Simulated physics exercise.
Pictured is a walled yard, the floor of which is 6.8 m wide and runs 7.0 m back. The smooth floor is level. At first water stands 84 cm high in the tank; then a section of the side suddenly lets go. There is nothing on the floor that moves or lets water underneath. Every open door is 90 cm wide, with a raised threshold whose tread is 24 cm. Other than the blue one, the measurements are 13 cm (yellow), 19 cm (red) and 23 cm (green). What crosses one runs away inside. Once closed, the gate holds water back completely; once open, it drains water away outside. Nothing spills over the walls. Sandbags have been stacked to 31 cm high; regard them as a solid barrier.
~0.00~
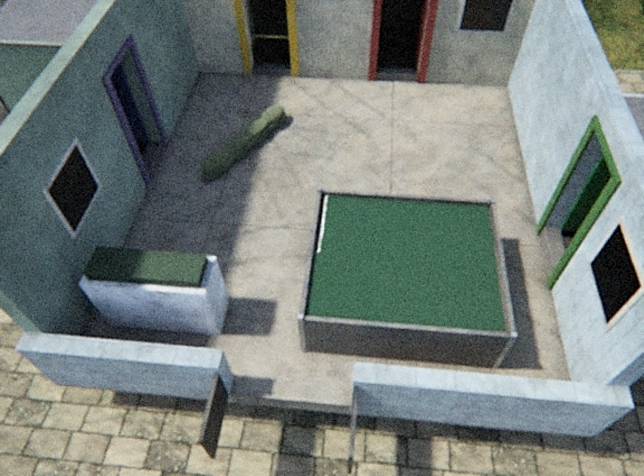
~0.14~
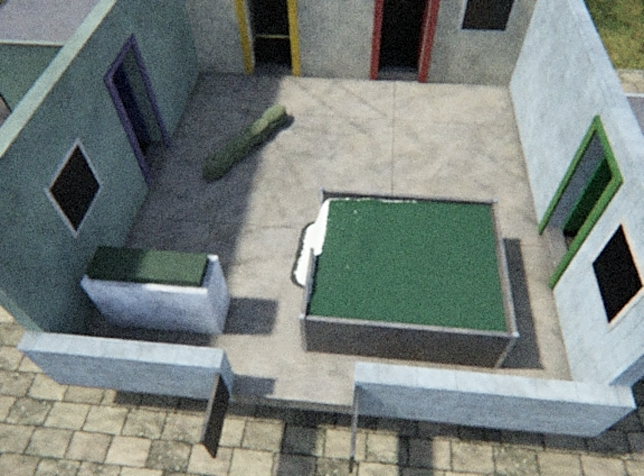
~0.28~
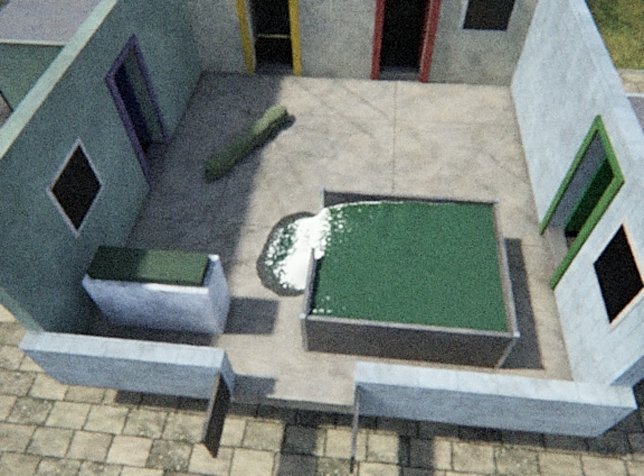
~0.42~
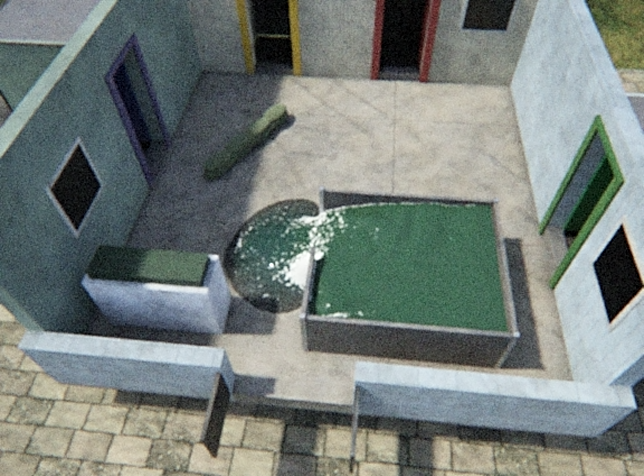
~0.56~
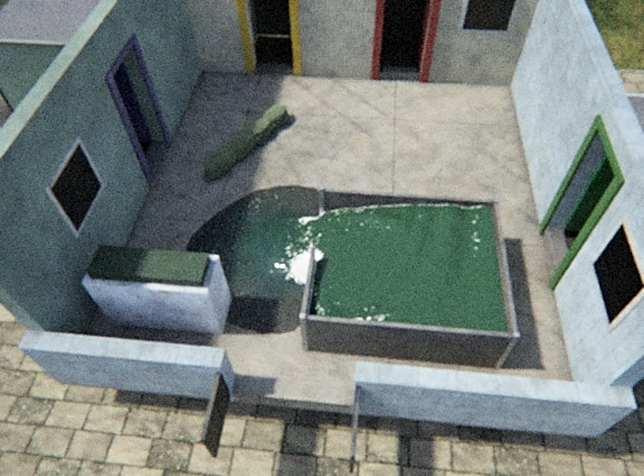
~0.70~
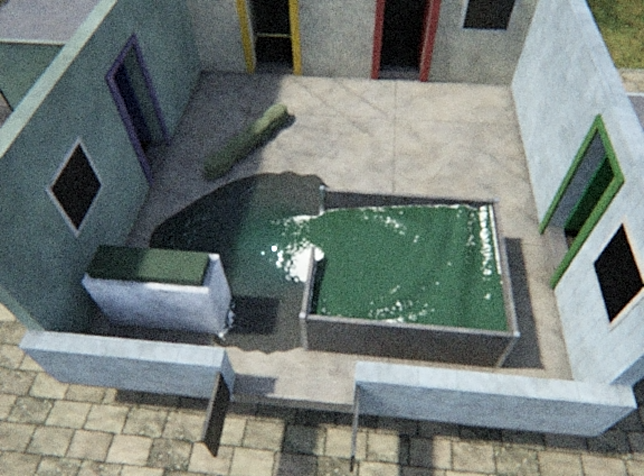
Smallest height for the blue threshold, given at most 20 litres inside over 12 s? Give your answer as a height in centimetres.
About 27 cm.
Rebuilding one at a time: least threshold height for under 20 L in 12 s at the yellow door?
The yellow door needs around 14.5 cm.
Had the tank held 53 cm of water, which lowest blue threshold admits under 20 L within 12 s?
The step needs to be some 15 cm.
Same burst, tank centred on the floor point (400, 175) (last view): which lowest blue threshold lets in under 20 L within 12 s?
Minimum: Approx. 14.0 cm.
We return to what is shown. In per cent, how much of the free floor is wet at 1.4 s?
Approximately 25 % of the floor.
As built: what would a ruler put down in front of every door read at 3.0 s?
Door by door, in centimetres - yellow 9, red 0, blue 25, green 0.
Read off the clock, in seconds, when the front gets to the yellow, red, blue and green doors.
Arrival times - yellow: 2.8 s; red: 3.2 s; blue: 1.2 s; green: 6.5 s.
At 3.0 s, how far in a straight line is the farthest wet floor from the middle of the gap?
Roughly 5.8 metres.
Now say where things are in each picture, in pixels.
In the first picture, the tank at (405, 258) is whole and still, 84 cm deep; the blue door at (142, 123) is dry.
In the second picture, the gap is at (319, 245), the front 0.3 m out at (296, 276); the back of the tank holds 84 cm.
In the third picture, the front is at (263, 270), 0.9 m from the gap at (320, 245); 1.1 m2 of floor is wet, 84 cm left at the back.
In the fourth picture, water pours out at (320, 246) and has run 1.5 m, to (230, 252); about 10 cm deep outside, 84 cm at the back.
In the fifth picture, water pours out at (320, 246) and has run 2.1 m, to a hidden place; about 6 cm deep outside, 84 cm at the back.
In the sixth picture, the front is at a hidden place, 2.7 m from the gap at (320, 245); 6.2 m2 of floor is wet, 80 cm left at the back; the blue door at (144, 122), 3.7 m from the gap, is still 1.3 m from the nearest water.
After 1.4 s water covers 25 % of the floor, deepest (48 cm) near (313, 243); 23 cm at the blue door, 0 litres in over its 20 cm threshold.
After 3.0 s water covers 50 % of the floor, deepest (36 cm) near (109, 283); 25 cm at the blue door, 49 litres in over its 20 cm threshold.
After 12.0 s water covers 95 % of the floor, deepest (19 cm) near (570, 408); 8 cm at the blue door, 61 litres in over its 20 cm threshold.
At the blue door as built, the water arrived by 1.2 s and peaked near 31 cm at 1.8 s.
Run again over the same 12 s with other heights there, 47 litres in over 21.5 cm, 12 litres over 29 cm. The limit of 20 litres is kept from about 27 cm up.
